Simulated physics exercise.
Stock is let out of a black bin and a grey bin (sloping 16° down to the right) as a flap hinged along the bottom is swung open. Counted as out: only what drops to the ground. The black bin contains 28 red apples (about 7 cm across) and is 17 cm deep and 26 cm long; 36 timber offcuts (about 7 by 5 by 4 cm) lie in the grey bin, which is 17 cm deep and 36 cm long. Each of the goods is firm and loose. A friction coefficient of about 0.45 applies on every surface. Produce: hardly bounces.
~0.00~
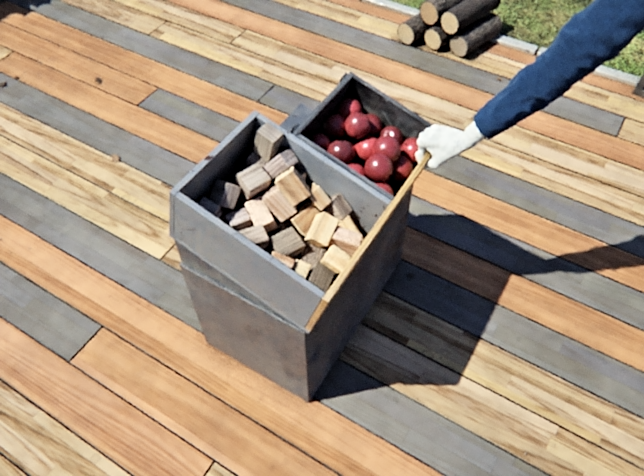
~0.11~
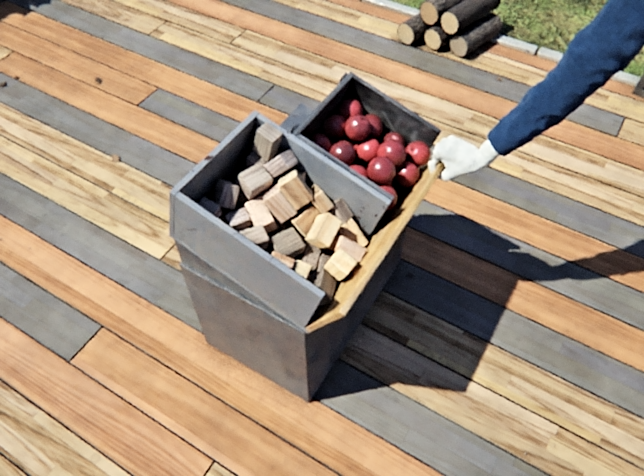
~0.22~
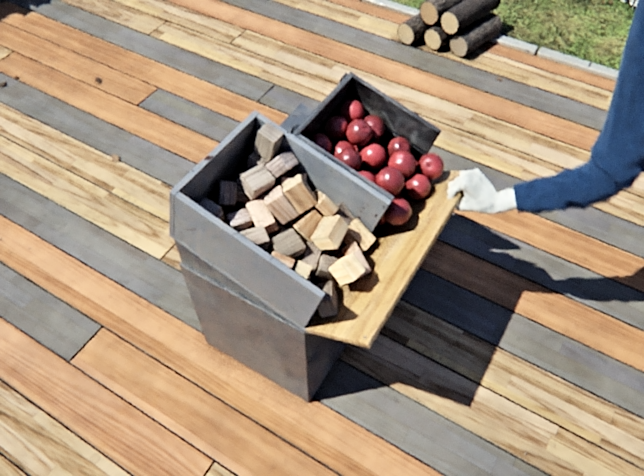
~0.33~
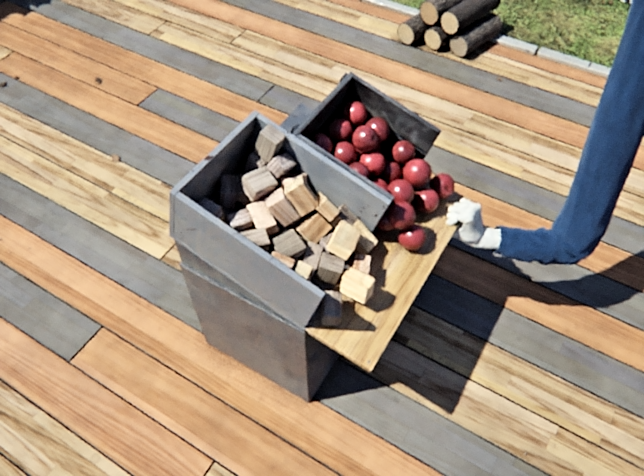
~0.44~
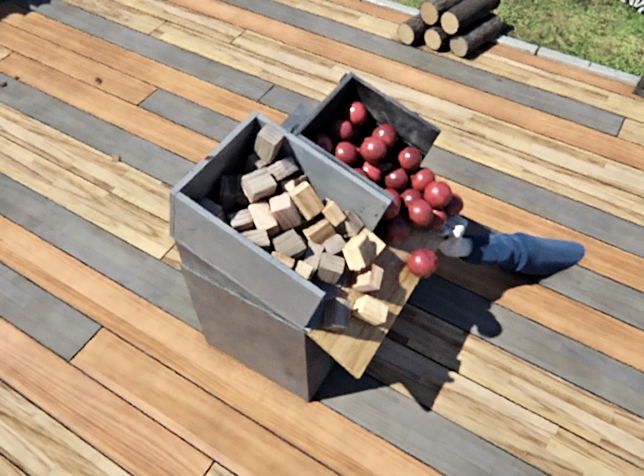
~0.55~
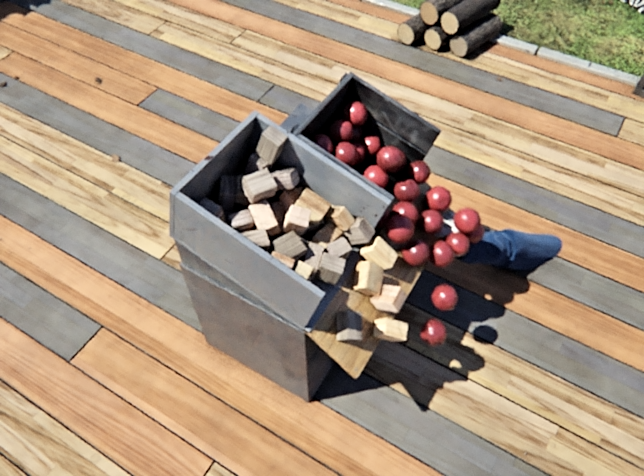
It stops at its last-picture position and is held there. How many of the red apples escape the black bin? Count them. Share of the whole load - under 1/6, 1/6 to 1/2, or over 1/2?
Honestly, more than one half comes out.
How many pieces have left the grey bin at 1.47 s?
Grey bin: About 6.
After 0.96 s, black bin 12 in, 16 out and grey bin 31 in, 5 out.
After 1.47 s, black bin 9 in, 19 out and grey bin 30 in, 6 out.
After 2.18 s, black bin 0 in, 28 out and grey bin 30 in, 6 out.
Outcome (at 3.10 s), black bin 0 in, 28 out and grey bin 30 in, 6 out. Asked share, 28 of 28, 100 per cent.
